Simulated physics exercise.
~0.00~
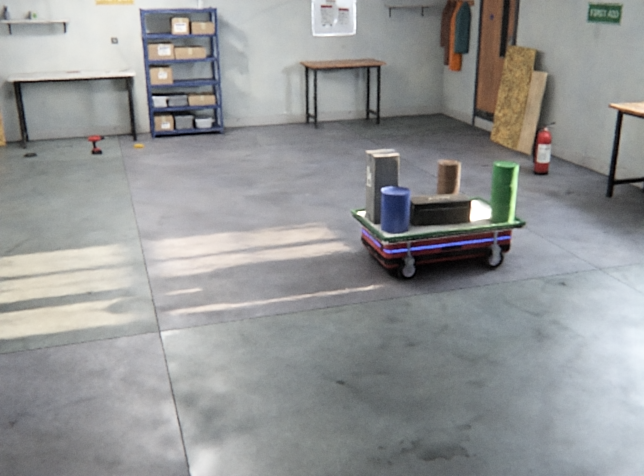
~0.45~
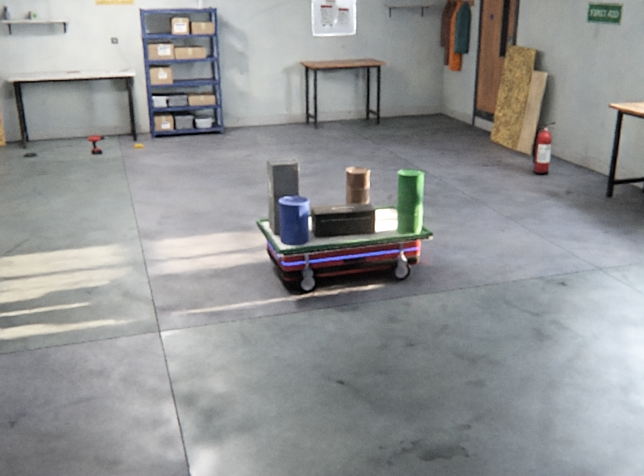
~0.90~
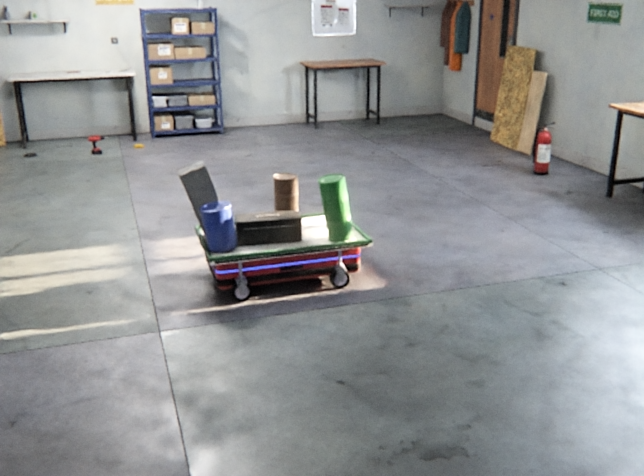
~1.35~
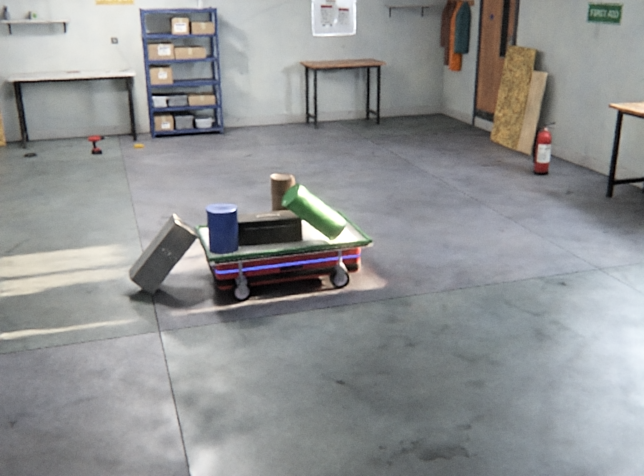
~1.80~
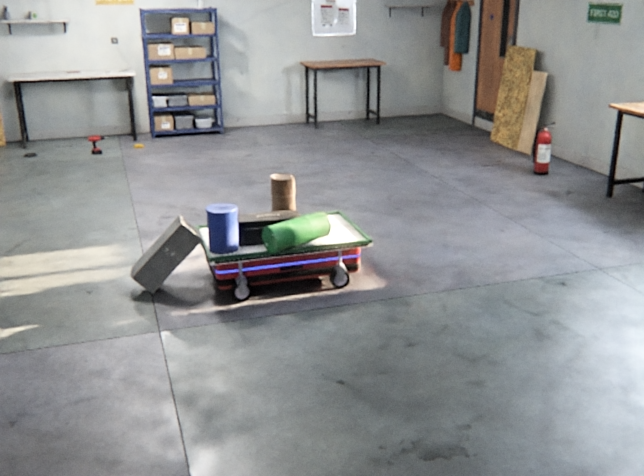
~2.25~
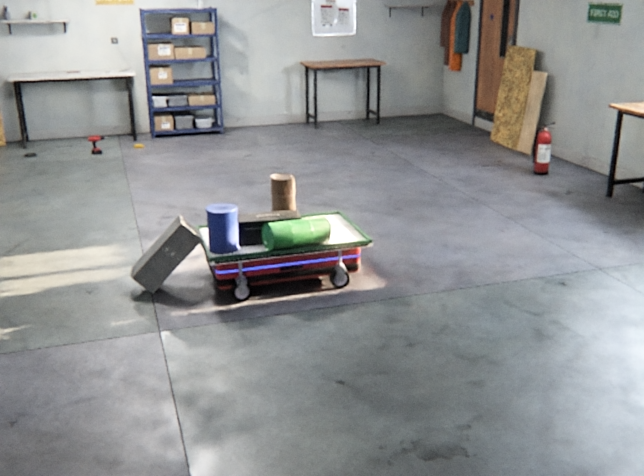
A low robot cart with a green-rimmed deck rolls leftward across the grey floor of a workshop, seen from a raised, still viewpoint. It carries a tall grey box and a blue pail at the left, a black toolbox and a brown canister in the middle, and a green canister at the right. As the cart stops, the box, pail and green canister tip left. The grey box tumbles off the left end, while the pail settles upright. The green canister topples onto the deck, and finally the box rests tilted against the cart, the brown canister still standing.
